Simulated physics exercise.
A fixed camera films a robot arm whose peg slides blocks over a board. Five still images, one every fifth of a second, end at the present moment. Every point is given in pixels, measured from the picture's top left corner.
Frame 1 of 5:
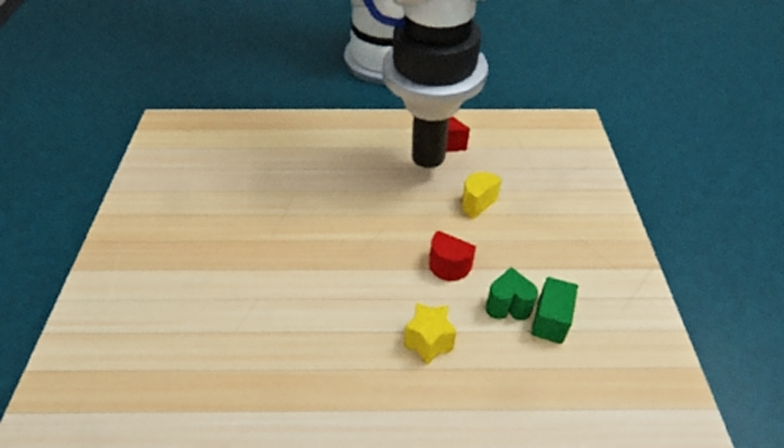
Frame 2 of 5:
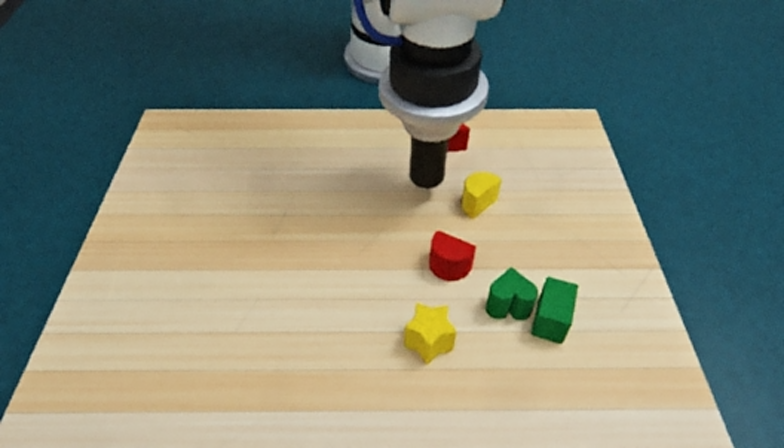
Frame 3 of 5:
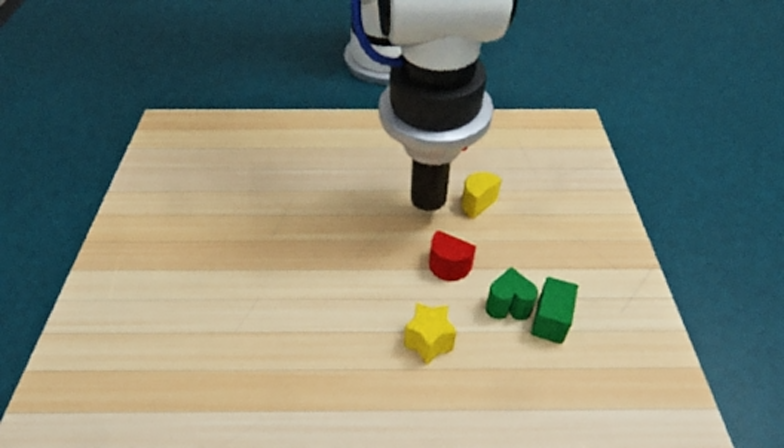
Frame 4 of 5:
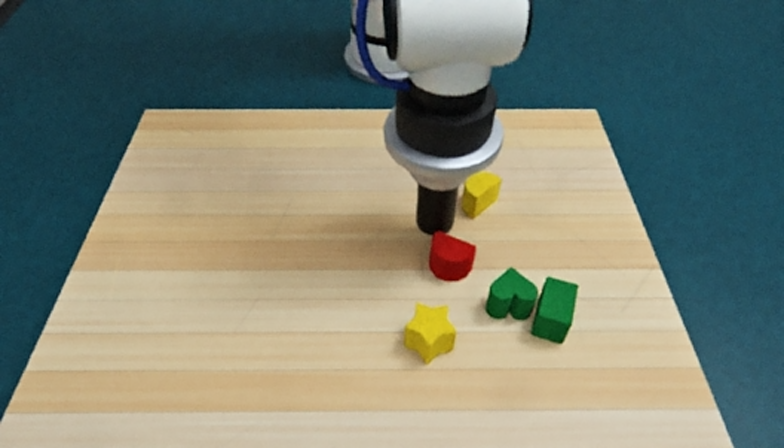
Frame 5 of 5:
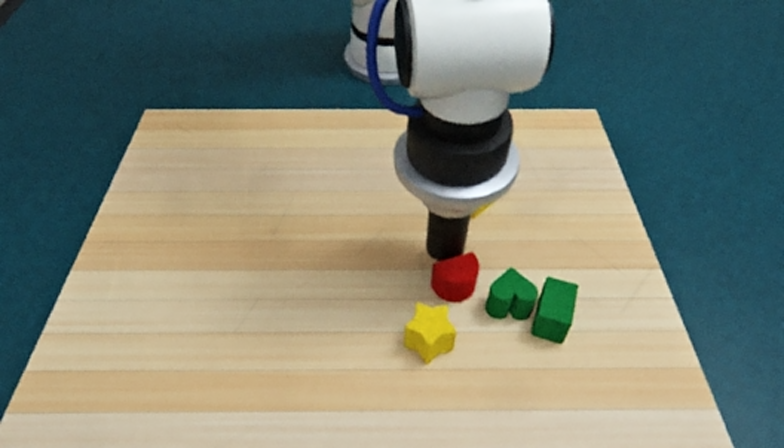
The clip opens on a robot arm holding a dark peg over a wooden board scattered with red, yellow and green blocks. The arm moves the peg toward the viewer, past the yellow D-shaped block, then pushes the red D-shaped block a short way forward, turning it slightly.
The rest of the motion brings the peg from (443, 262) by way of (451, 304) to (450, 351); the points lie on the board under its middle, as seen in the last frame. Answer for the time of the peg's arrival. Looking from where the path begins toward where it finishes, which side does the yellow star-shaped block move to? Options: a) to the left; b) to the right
b - to the right.
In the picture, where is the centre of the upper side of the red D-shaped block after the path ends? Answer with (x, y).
The top centre is at (491, 342).
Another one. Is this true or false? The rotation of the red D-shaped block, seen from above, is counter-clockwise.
This is true.
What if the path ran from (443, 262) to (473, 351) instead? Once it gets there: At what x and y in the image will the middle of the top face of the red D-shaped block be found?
Its top middle is near (499, 363).
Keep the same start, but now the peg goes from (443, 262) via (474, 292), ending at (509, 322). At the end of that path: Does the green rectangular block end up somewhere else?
My answer is yes.
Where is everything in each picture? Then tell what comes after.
The first picture shows peg tip at (428, 157); block tops, yellow star-shaped block at (431, 321); red D-shaped block at (451, 246); green heart-shaped block at (514, 285).
The second picture shows peg at (427, 177); blocks unchanged.
The third picture shows peg at (428, 198); blocks unchanged.
The fourth picture shows peg at (435, 222); blocks unchanged.
The fifth picture shows peg at (445, 247); yellow star-shaped block at (431, 321); red D-shaped block at (459, 267); green heart-shaped block at (514, 285).
The first path, step by step. Halfway along, peg at (453, 290); yellow star-shaped block at (430, 324); red D-shaped block at (477, 311).
At the end, peg at (452, 337); yellow star-shaped block at (417, 348), turned 60° clockwise; red D-shaped block at (491, 342), turned 55° anticlockwise; green heart-shaped block in place.
